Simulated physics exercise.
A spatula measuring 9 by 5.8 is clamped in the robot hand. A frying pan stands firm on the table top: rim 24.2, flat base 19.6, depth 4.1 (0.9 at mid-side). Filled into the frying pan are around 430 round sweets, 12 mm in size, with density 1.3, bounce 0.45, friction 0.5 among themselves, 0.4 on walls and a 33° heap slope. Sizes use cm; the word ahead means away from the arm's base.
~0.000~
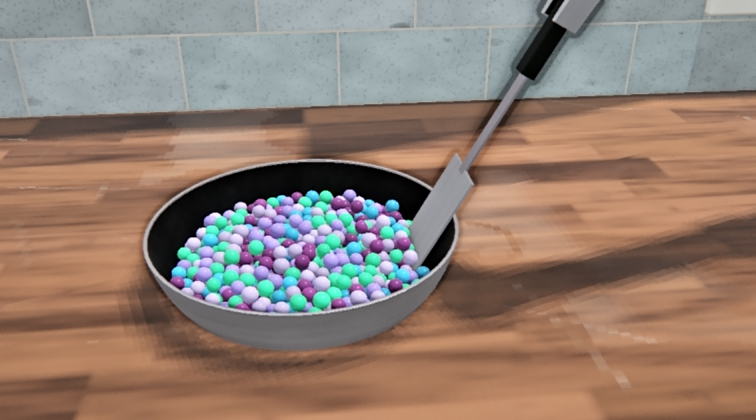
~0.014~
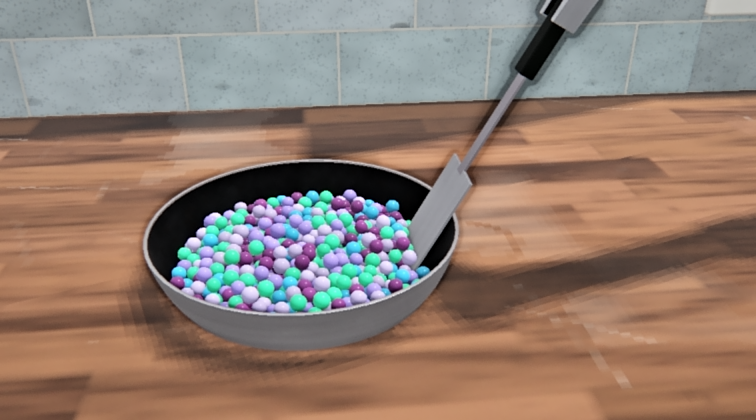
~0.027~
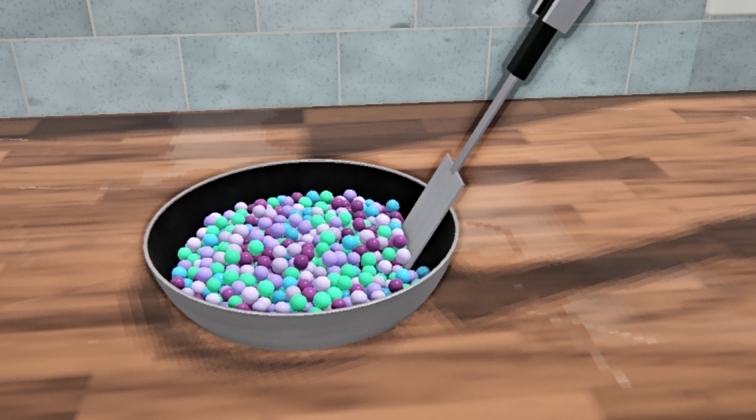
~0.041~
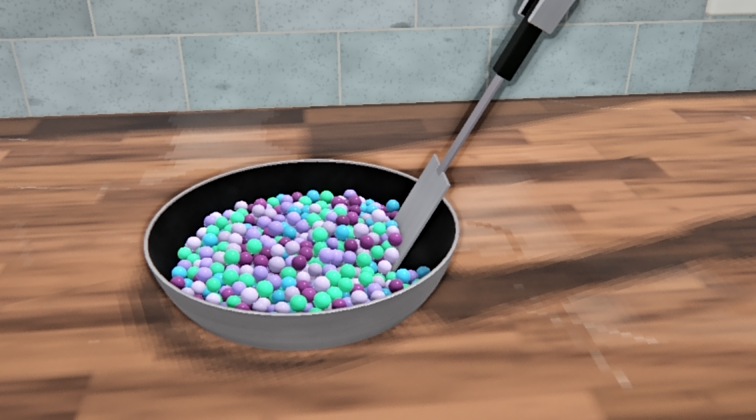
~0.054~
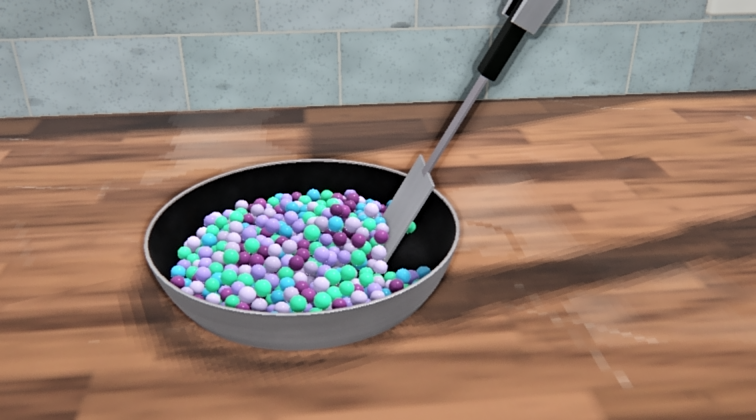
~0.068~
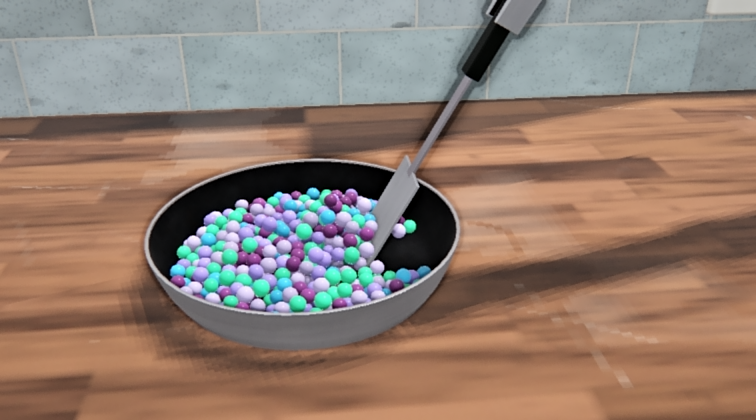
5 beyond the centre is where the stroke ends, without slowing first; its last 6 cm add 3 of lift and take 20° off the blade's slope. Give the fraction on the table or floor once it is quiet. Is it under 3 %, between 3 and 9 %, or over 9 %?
It is between 3 and 9 %.
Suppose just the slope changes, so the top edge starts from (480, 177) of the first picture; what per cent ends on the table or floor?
Around 0 percent ends up on the table or floor.
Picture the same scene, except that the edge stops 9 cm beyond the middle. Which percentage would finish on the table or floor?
In that case some 15 per cent.
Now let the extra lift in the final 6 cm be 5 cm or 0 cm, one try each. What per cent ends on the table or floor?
I'd put it near 10 in a hundred, then near 0 in a hundred.
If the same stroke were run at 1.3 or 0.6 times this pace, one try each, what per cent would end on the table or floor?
Estimates, in order: 10 % and 0 %.
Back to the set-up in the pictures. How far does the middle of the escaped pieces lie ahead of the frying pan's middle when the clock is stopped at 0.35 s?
Roughly 18 cm.
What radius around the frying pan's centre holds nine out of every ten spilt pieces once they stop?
It comes to about 40 cm.
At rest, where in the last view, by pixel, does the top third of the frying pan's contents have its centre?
(216, 241).
After 0.10 s, sloping 60°, highest piece 7 above the table; 432 in the frying pan.
After 0.13 s, sloping 52°, highest piece 7 above the table; 432 in the frying pan.
After 0.35 s, sloping 41°, highest piece 6 above the table; 411 in the frying pan, 18 on the table or floor, 3 on the blade or in flight.
After 1.40 s, sloping 41°, highest piece 5 above the table; 411 in the frying pan, 21 on the table or floor.
In the end, 411 in the frying pan, 21 on the table or floor. That is 5 % on the table or floor.
